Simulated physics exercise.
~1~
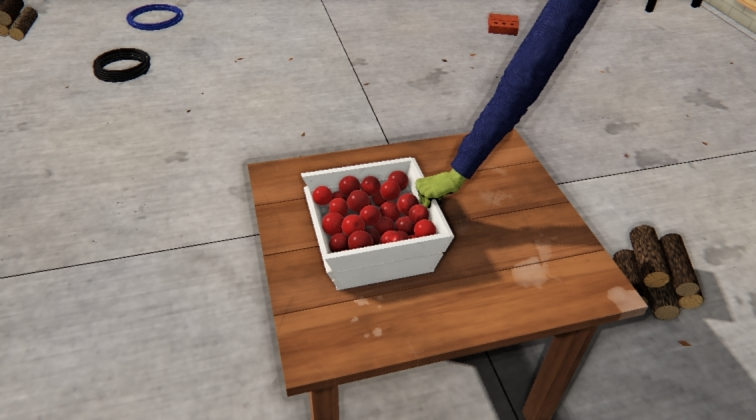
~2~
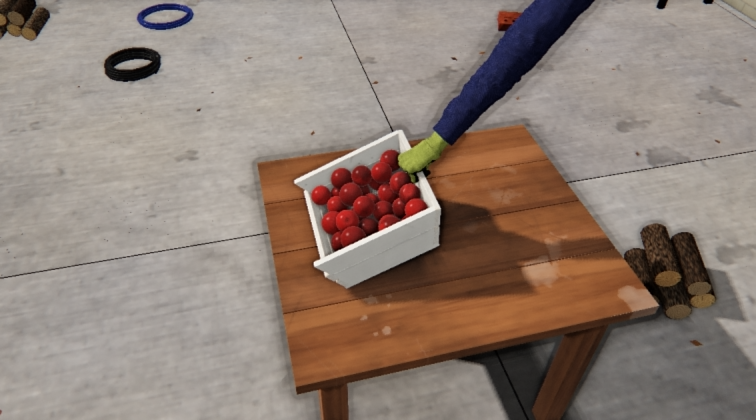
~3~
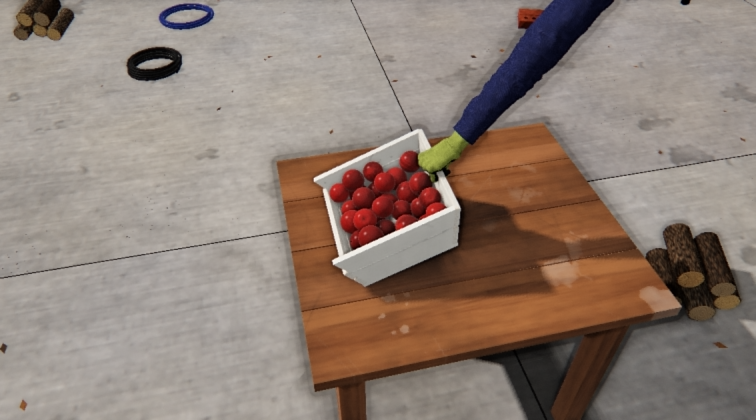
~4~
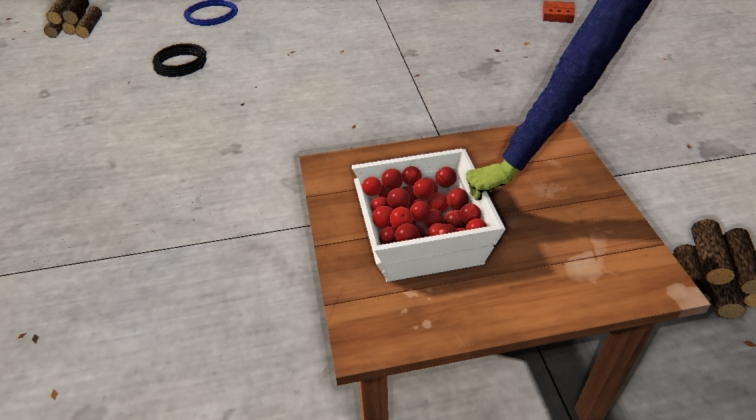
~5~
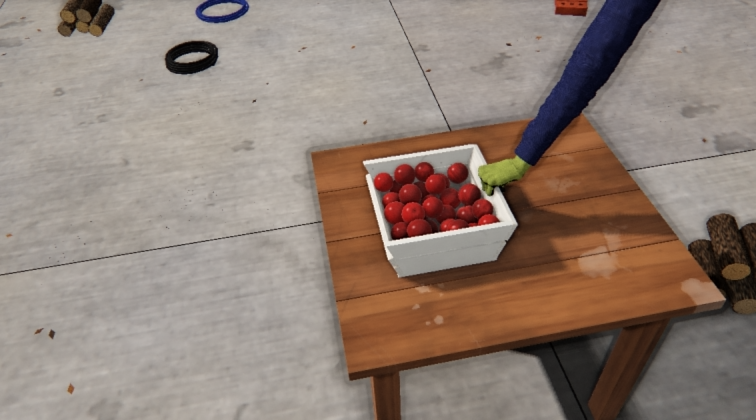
The clip shows a green-gloved hand on the right side of a white tote of red apples on a wooden table, tilting it up toward the left and then lowering it flat again as the view pans slightly left, with all the apples still inside.
